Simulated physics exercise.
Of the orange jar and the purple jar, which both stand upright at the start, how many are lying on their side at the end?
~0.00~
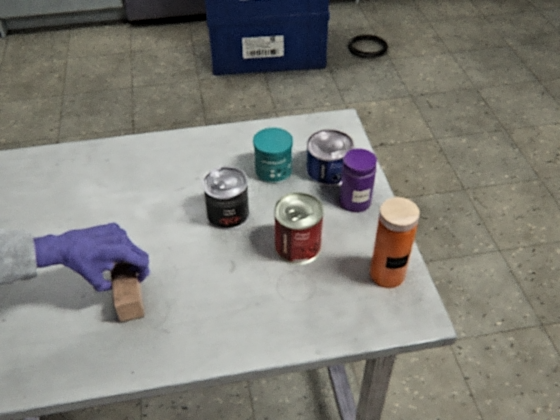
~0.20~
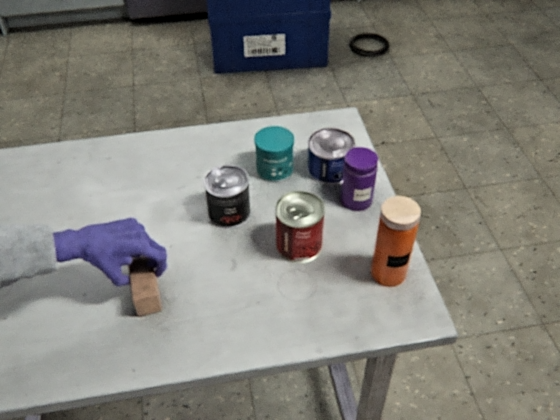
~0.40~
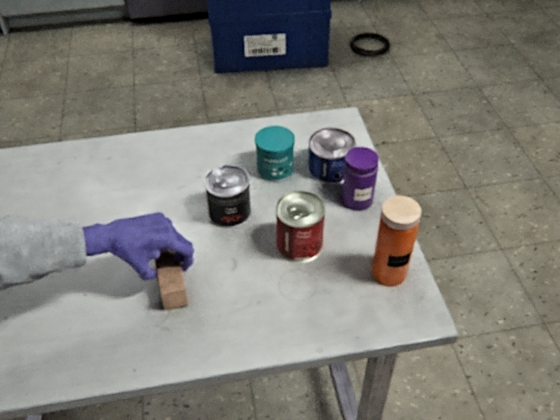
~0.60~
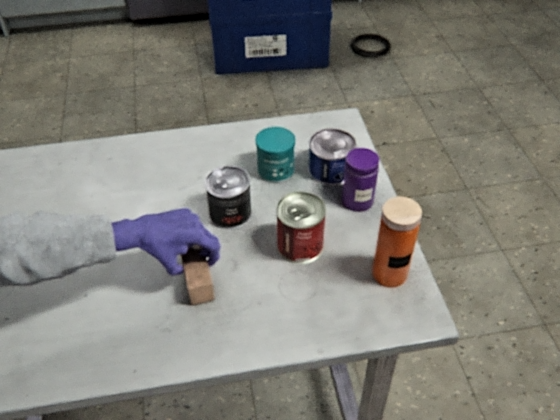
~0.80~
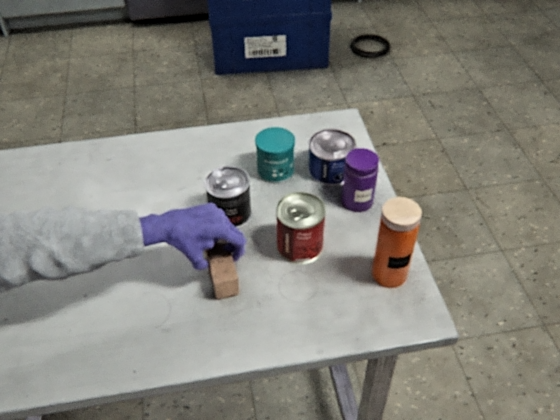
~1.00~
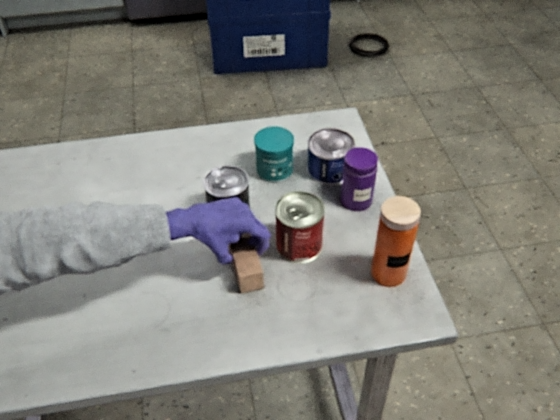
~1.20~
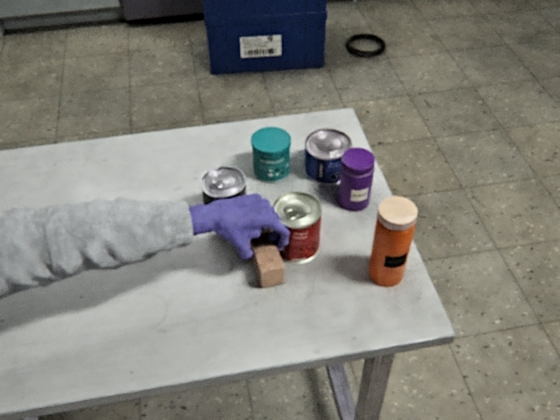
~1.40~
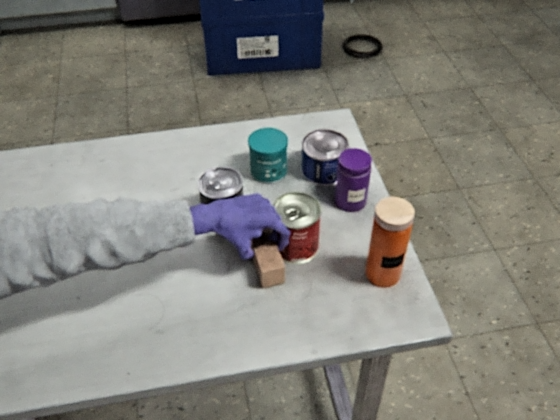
None of them are; both the orange jar and the purple jar are still standing upright at the end.
